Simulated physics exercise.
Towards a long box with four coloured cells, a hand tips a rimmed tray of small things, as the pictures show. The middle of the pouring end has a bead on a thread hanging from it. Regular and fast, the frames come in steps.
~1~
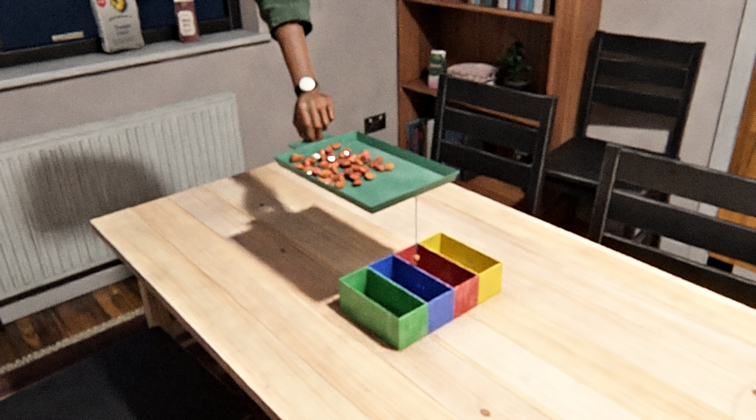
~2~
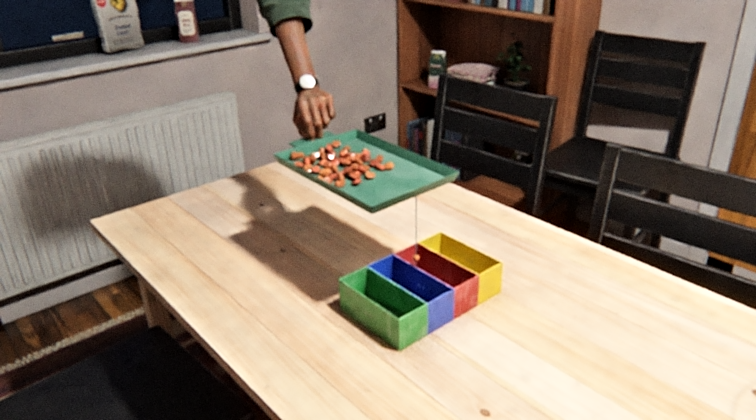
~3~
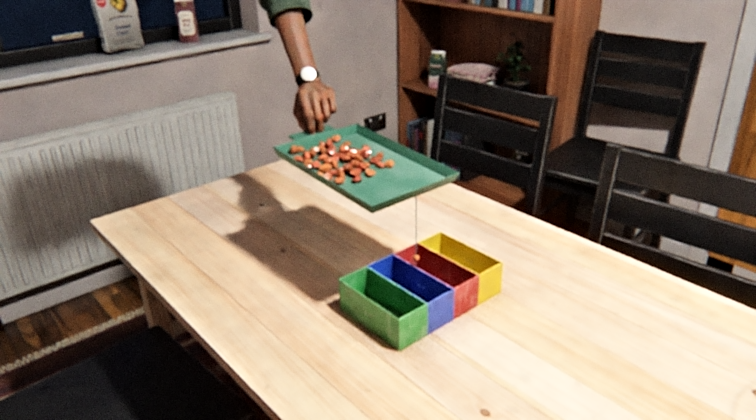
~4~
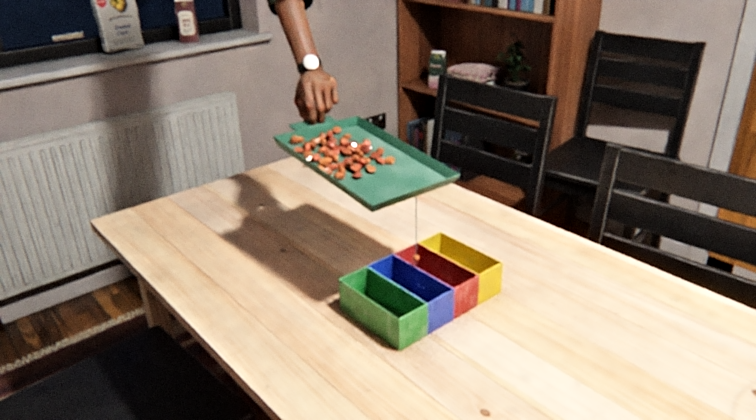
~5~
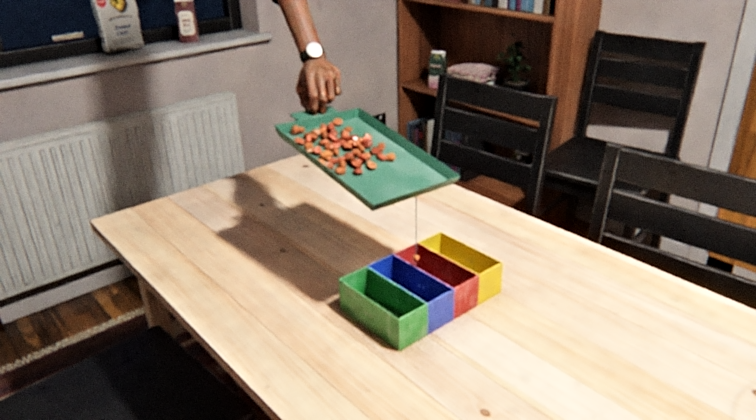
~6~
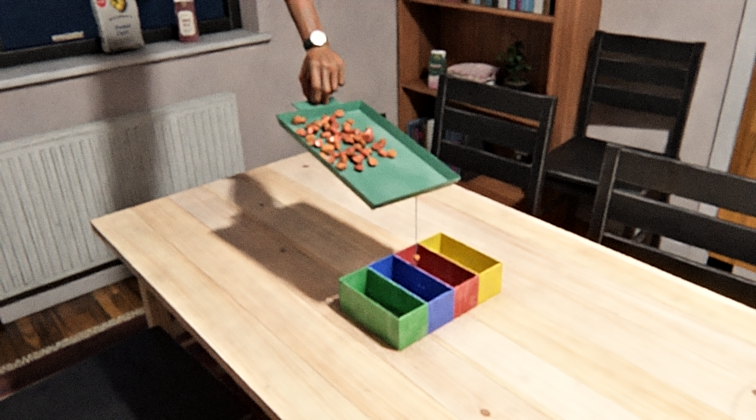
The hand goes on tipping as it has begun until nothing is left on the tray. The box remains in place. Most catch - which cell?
Cell: Yellow.
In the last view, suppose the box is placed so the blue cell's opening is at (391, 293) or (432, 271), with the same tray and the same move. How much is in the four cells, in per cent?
Estimates in order: 40 percent, 90 percent.
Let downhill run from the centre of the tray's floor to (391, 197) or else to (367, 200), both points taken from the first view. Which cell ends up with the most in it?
That green cell; green.
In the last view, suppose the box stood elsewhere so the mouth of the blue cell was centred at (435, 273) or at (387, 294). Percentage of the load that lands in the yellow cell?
20 %, then 20 %.
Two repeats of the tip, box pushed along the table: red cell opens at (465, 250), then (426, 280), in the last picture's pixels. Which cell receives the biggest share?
So it's the red cell for the first shift and that yellow cell for the second.
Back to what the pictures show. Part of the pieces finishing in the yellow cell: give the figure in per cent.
That part is close to 50 percent of the load.
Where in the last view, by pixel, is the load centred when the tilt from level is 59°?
About (435, 181).
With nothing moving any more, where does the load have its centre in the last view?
Last view, centre at rest - approx. (466, 285).
Shortly afterwards, tray tipped steeply; the bulk on the tray; a little falling or outside the box.
Next, tray tipped right over; near a quarter on the tray; near a quarter in the yellow cell; a little in the red cell; only a few in the blue cell; near a third falling or outside the box.
Some moments later, tray tipped past a quarter turn; near half in the yellow cell; near a quarter in the red cell; a little in the blue cell; a little falling or outside the box.
In the end, tray tipped past a quarter turn; near half in the yellow cell; near a quarter in the red cell; a little in the blue cell; none at all in the green cell; a little outside the box.
